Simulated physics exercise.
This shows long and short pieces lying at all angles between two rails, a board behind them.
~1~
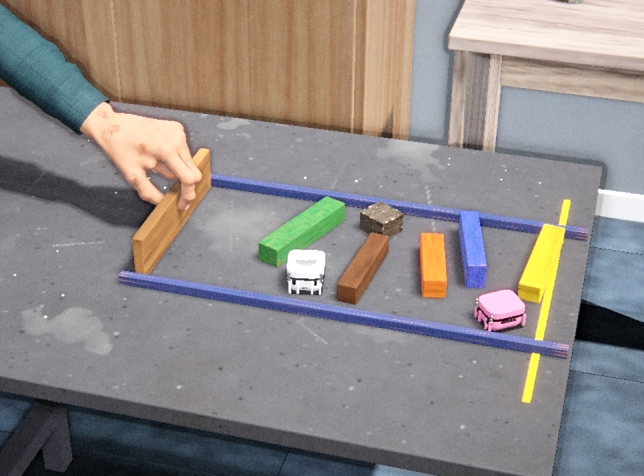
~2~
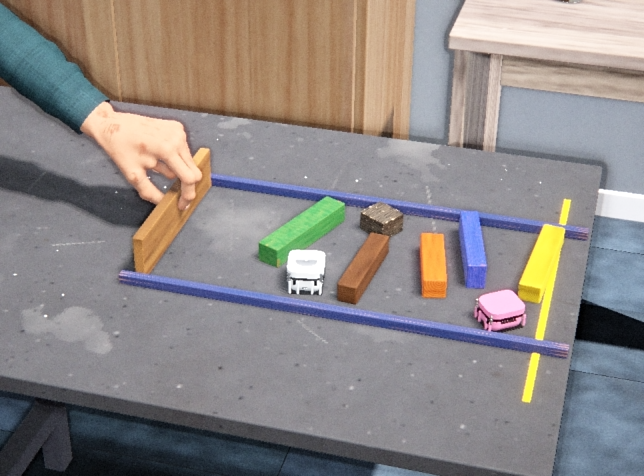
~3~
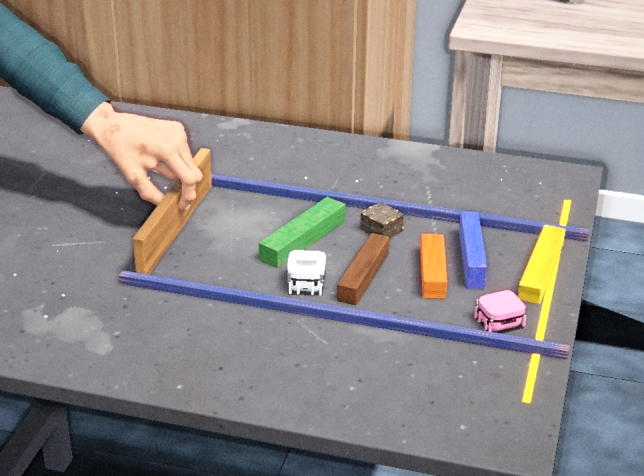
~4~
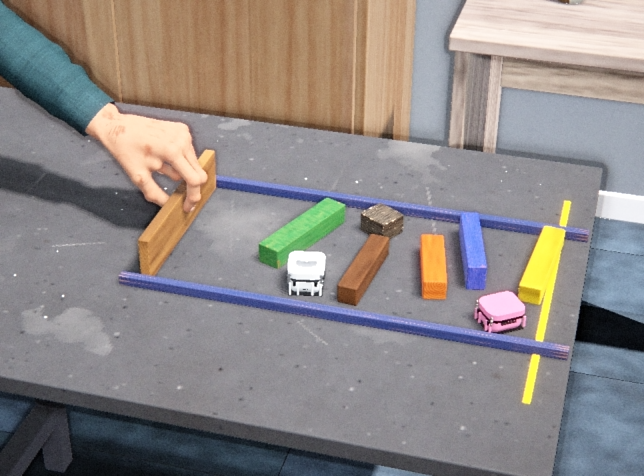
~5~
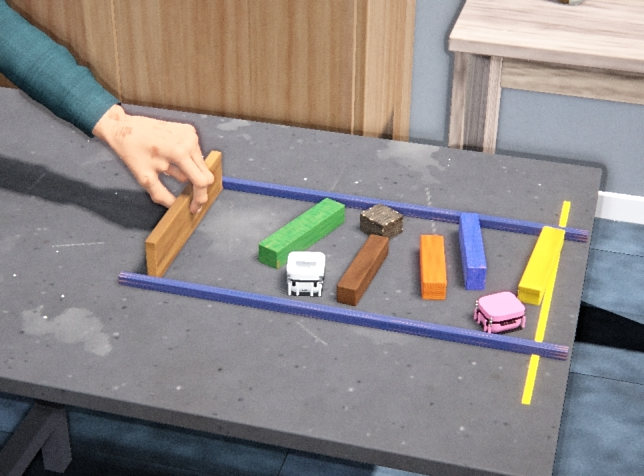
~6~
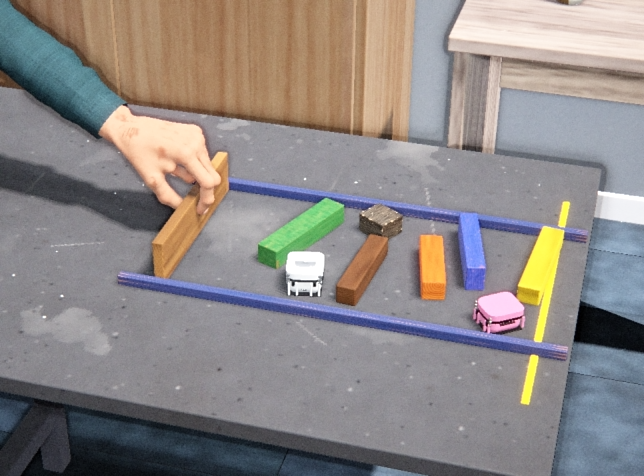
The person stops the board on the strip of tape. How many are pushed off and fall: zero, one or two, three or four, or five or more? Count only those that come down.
As it turns out, the number that fall off is five or more.
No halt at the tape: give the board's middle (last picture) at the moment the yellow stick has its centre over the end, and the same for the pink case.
About (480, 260), and (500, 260) for the other.
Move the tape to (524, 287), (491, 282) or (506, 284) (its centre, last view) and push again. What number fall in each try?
Try by try, 4, 1 and 3.
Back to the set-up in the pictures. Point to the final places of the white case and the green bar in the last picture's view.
The white case stops around (560, 320); the green bar around (564, 272).
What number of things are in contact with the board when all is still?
2 of them.
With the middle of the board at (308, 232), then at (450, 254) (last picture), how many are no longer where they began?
At the one place 2, at the other 8.
Soon after, none off yet; yellow stick at rest near (541, 265); pink case at rest near (499, 315); blue bar at rest near (471, 251).
Then, none off yet; yellow stick at rest near (541, 265); pink case at rest near (499, 315); blue bar at rest near (473, 251).
Further on, none off yet; yellow stick moved a little near (585, 270); pink case moved about its own width near (553, 323); blue bar moved about its own width near (564, 262).
At rest, the number that fall off is five or more; fallen, black block, brown stick, orange stick, blue bar, pink case and yellow stick.
